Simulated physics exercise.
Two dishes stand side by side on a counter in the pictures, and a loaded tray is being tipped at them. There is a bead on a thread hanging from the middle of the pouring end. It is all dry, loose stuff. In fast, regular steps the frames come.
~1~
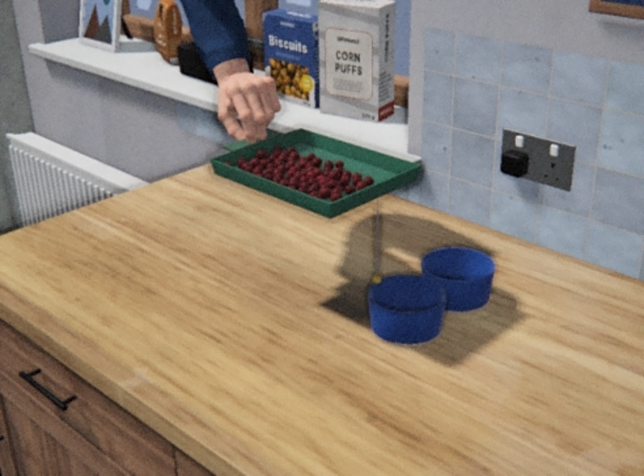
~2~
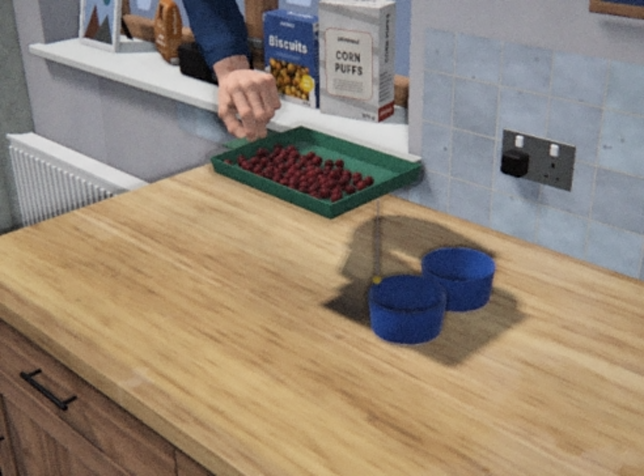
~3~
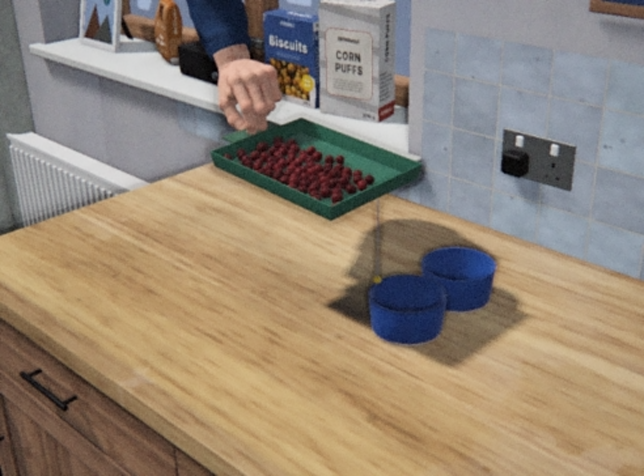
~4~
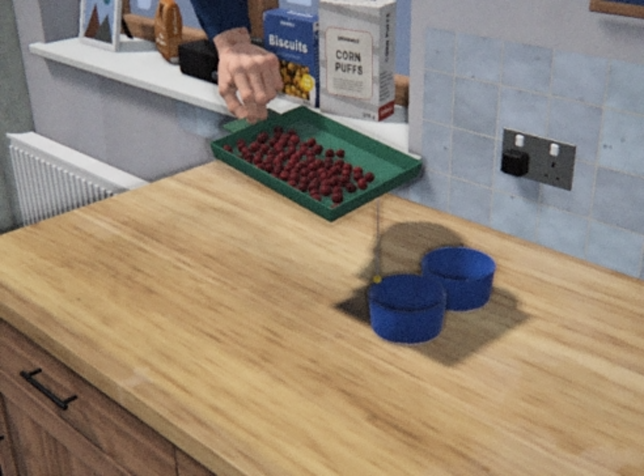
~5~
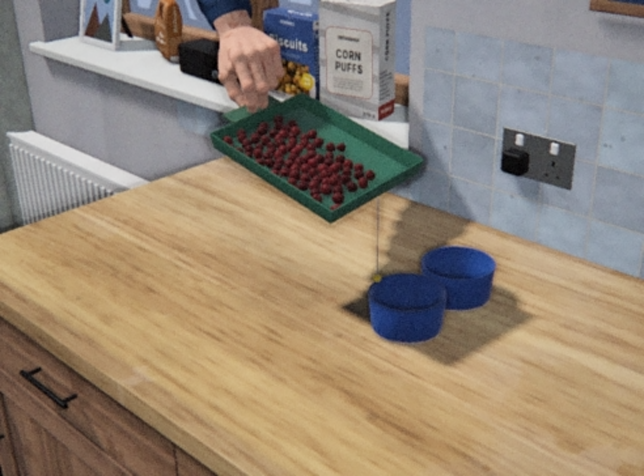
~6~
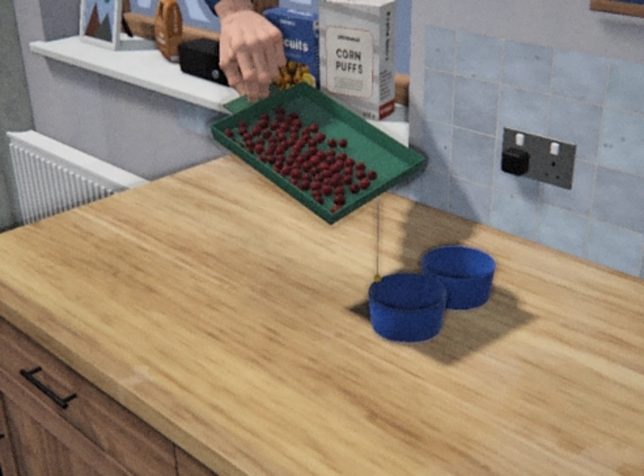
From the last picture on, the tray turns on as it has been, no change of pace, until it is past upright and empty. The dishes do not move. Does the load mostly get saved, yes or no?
No, less than half is saved.
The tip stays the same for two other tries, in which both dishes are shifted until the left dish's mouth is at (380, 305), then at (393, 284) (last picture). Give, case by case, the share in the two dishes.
About 40 per cent first, then about 0 per cent.
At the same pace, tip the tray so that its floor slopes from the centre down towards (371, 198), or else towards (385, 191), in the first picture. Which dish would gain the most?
The first try goes to the one on the left and the second to the one on the left.
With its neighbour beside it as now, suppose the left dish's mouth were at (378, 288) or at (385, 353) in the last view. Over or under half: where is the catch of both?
For the earlier try a smaller portion is kept, for the later one a smaller portion.
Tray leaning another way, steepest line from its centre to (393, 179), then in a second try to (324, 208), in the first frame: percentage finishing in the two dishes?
Well, 50 percent for one and then 0 percent for the other.
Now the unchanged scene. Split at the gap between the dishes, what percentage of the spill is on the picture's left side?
It comes out at roughly 80 percent.
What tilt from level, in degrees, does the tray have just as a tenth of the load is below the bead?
Around 115 degrees of turn.
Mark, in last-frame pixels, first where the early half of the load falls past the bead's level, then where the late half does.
About (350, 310), and after that about (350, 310).
Soon, tray tipped steeply; all on the tray.
A while on, tray tipped past a quarter turn; all on the tray.
Towards the end, tray tipped past a quarter turn; a small part in the left dish; nearly all outside both.
Finally, tray tipped past a quarter turn; a small part in the left dish; none in the right dish; nearly all outside both.
